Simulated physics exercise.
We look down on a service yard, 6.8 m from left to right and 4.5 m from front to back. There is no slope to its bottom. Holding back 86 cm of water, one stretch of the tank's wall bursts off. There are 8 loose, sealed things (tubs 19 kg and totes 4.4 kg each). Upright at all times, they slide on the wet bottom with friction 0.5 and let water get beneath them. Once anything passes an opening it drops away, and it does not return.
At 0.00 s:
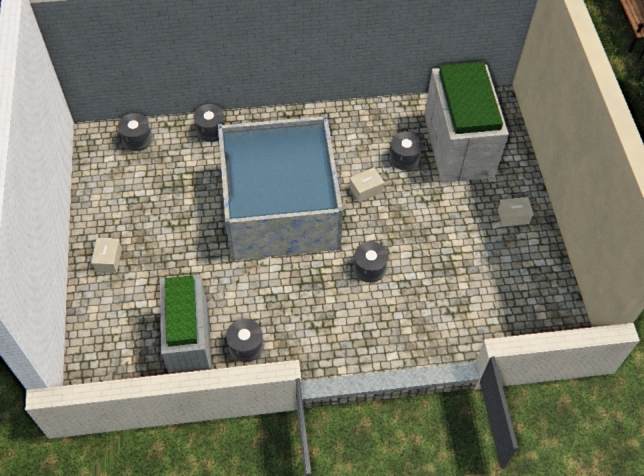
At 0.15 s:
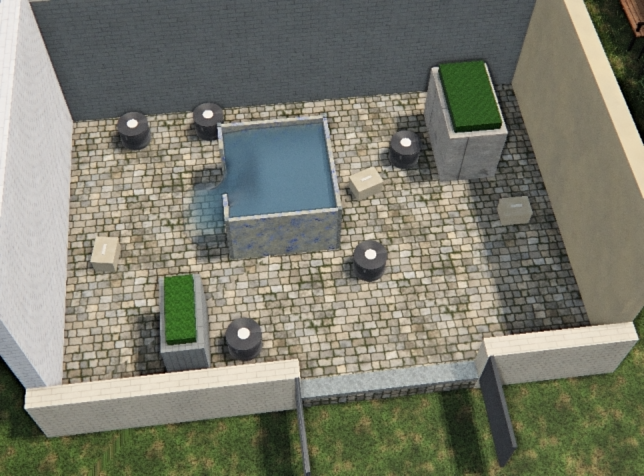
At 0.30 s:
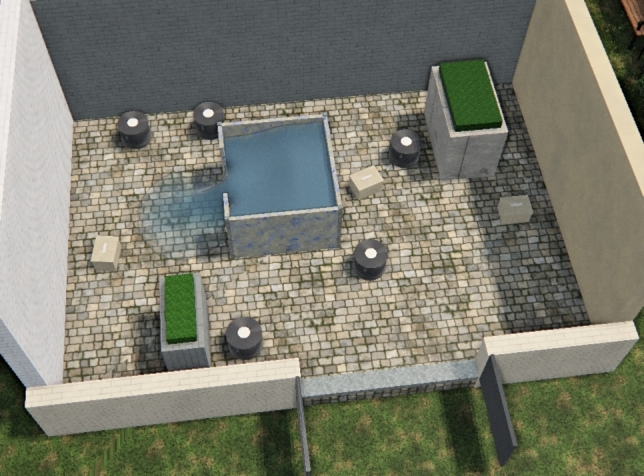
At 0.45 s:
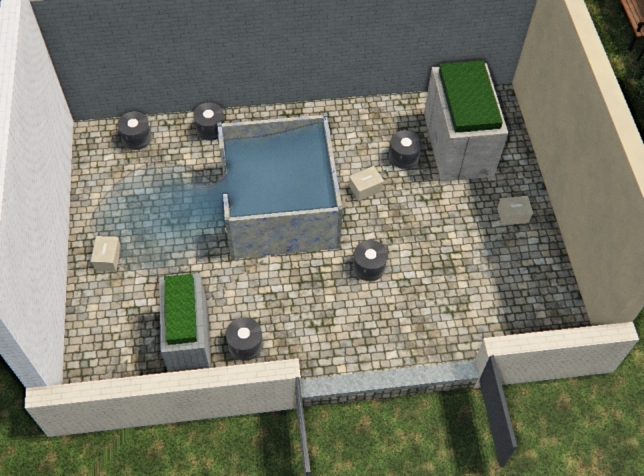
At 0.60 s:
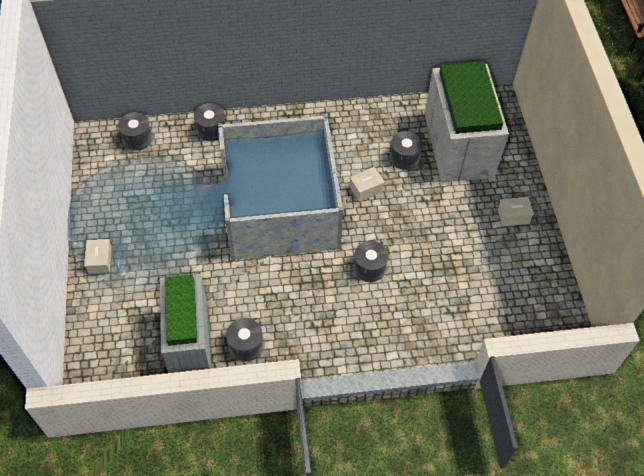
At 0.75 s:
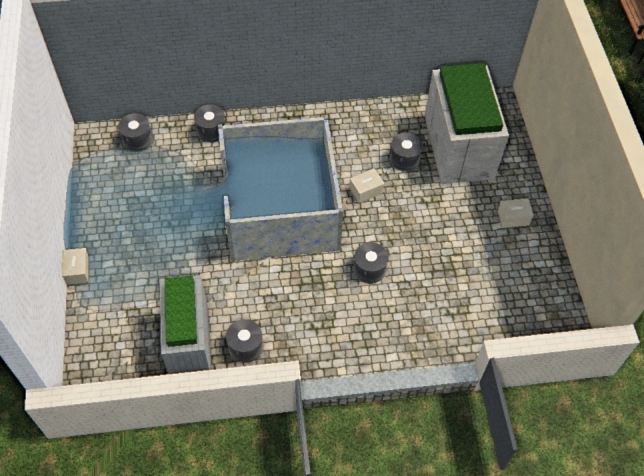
Water pours from the tank's left side, spreads across the paving and pushes a pale box left.
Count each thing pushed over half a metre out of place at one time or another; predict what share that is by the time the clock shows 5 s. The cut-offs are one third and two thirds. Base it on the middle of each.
A person watching would say a good number, a third to two thirds.
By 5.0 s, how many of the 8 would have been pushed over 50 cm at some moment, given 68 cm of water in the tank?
It would come to 2 of them.
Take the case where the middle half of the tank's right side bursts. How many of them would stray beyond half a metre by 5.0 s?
Result: 3 of them.
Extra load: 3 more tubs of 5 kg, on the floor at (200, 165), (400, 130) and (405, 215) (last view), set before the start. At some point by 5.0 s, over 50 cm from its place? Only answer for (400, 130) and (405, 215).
The first comes out within the limit, the second within the limit.
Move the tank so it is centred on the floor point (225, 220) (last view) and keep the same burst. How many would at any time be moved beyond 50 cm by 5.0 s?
In that case the number is 3.
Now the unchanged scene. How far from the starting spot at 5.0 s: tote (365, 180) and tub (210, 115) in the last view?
In that order: 0 cm, 60 cm.
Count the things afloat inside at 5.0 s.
That would be 1 of them.
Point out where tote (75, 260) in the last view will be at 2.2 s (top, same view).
Roughly (78, 372) in the same view.
After 1.1 s 1 of 8 are over 50 cm from their spots; 1 afloat.
After 2.2 s 1 of 8 are over 50 cm from their spots; 1 afloat.
After 3.5 s 3 of 8 are over 50 cm from their spots; 1 afloat.
After 5.0 s 3 of 8 are over 50 cm from their spots, and 3 have been at some point; 1 afloat.
